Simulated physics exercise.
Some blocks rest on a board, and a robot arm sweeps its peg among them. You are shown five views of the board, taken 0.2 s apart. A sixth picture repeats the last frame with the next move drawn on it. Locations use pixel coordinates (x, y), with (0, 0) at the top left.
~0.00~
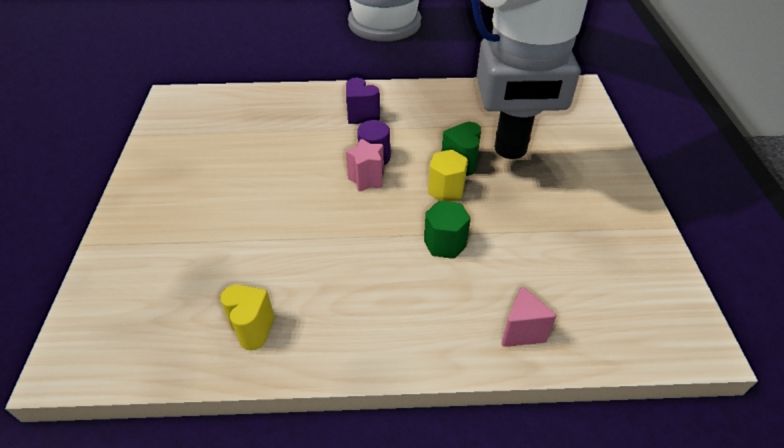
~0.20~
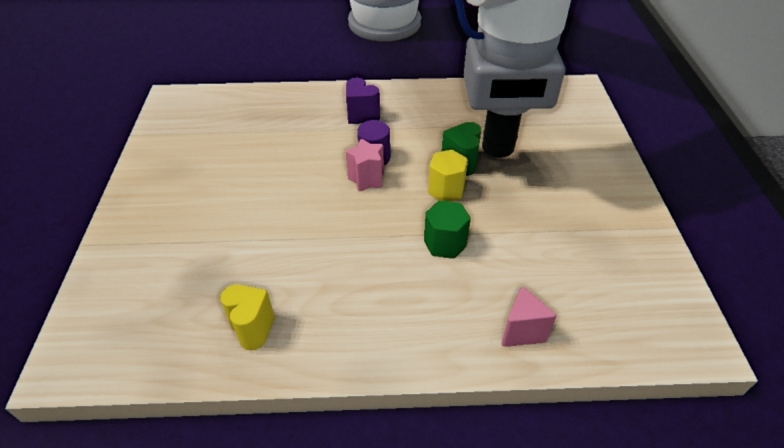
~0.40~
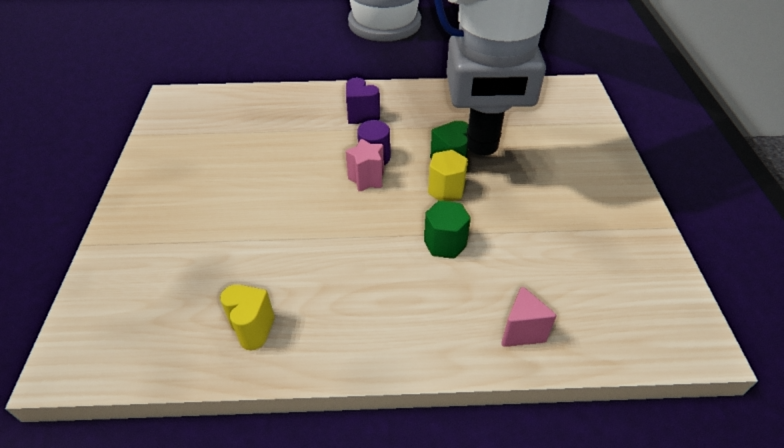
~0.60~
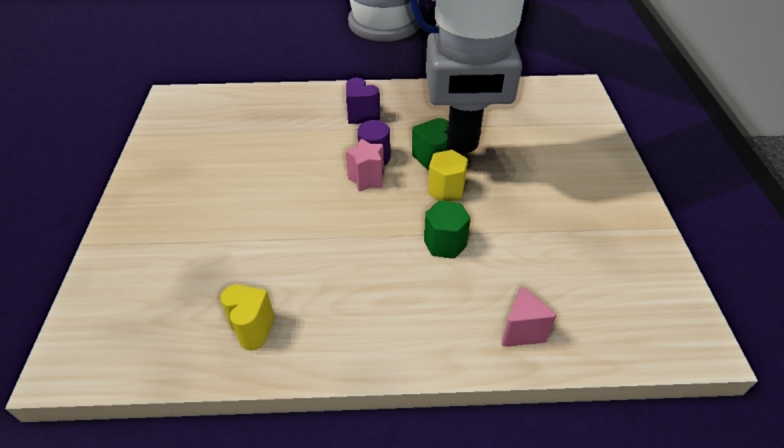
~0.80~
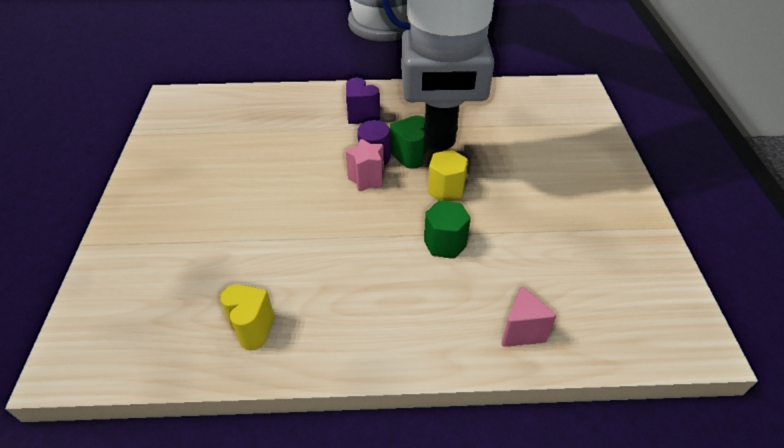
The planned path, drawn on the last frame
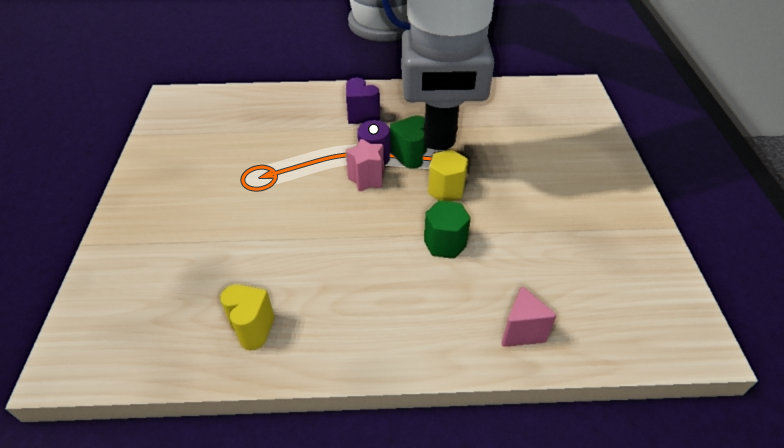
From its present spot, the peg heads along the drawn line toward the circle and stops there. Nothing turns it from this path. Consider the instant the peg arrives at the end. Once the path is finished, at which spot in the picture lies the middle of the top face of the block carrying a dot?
It will end up at (258, 127).
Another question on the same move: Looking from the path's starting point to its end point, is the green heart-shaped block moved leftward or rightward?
It shifts rightward.
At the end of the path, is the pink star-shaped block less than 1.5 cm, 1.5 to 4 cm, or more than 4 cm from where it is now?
Displacement: Within 1.5 cm.
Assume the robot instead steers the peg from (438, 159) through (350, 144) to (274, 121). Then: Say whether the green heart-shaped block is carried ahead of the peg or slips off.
In the end it is ahead.
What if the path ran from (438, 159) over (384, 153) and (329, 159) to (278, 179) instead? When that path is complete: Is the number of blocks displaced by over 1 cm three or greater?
No - that is not the case.
The drawn path runs from (438, 159) via (378, 155) and (319, 161), ending at (259, 178); the dot is on the purple cylinder.
What follows on the original path. One third of the way, peg (377, 136); purple cylinder (326, 127); green heart-shaped block (356, 114), turned 30° clockwise.
Two thirds of the way, peg (315, 142); purple cylinder (284, 126); green heart-shaped block (338, 110), turned 75° clockwise.
At the end, peg (255, 160); pink star-shaped block not moved; purple cylinder (258, 127); green heart-shaped block (338, 110), turned 75° clockwise.
